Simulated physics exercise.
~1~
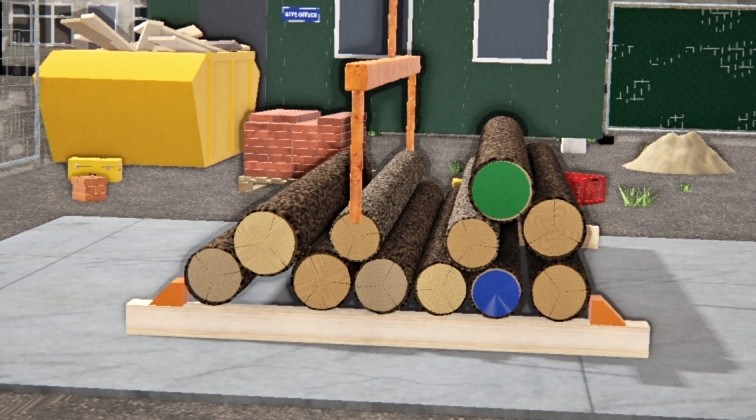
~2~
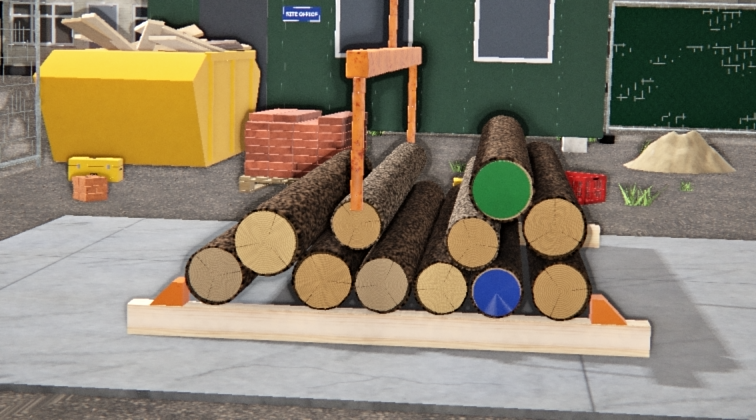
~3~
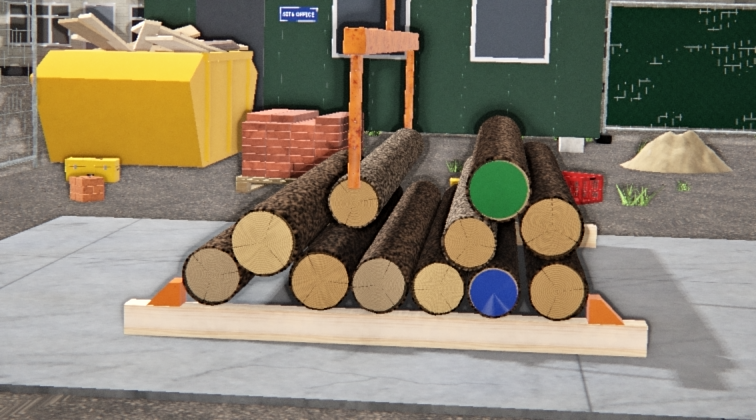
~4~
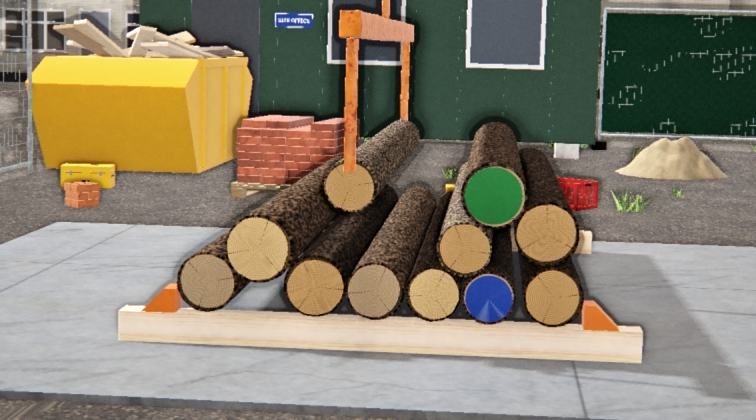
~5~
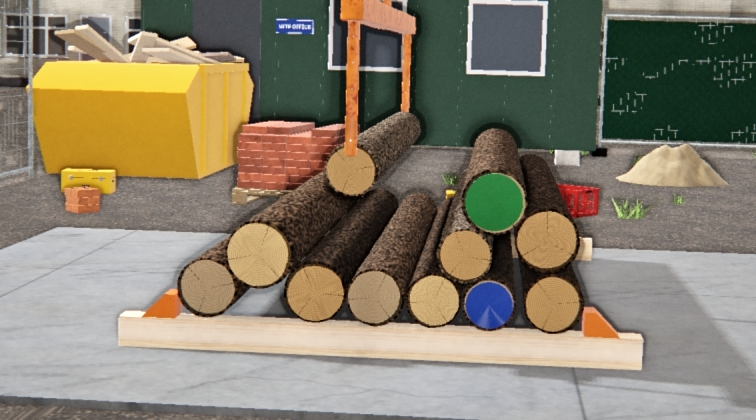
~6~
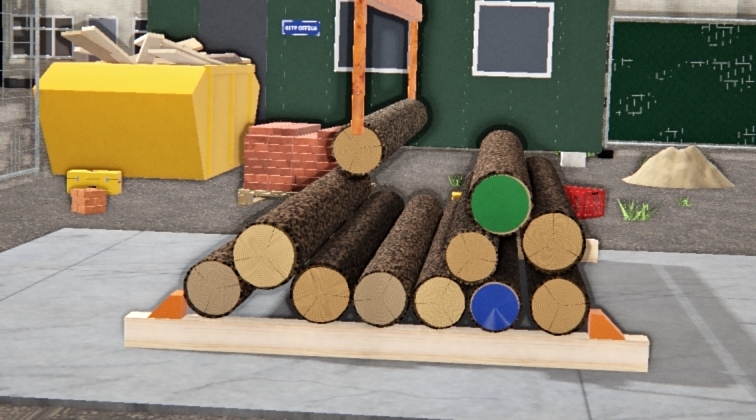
An orange lifting frame raises one log from the stack while the others stay put.
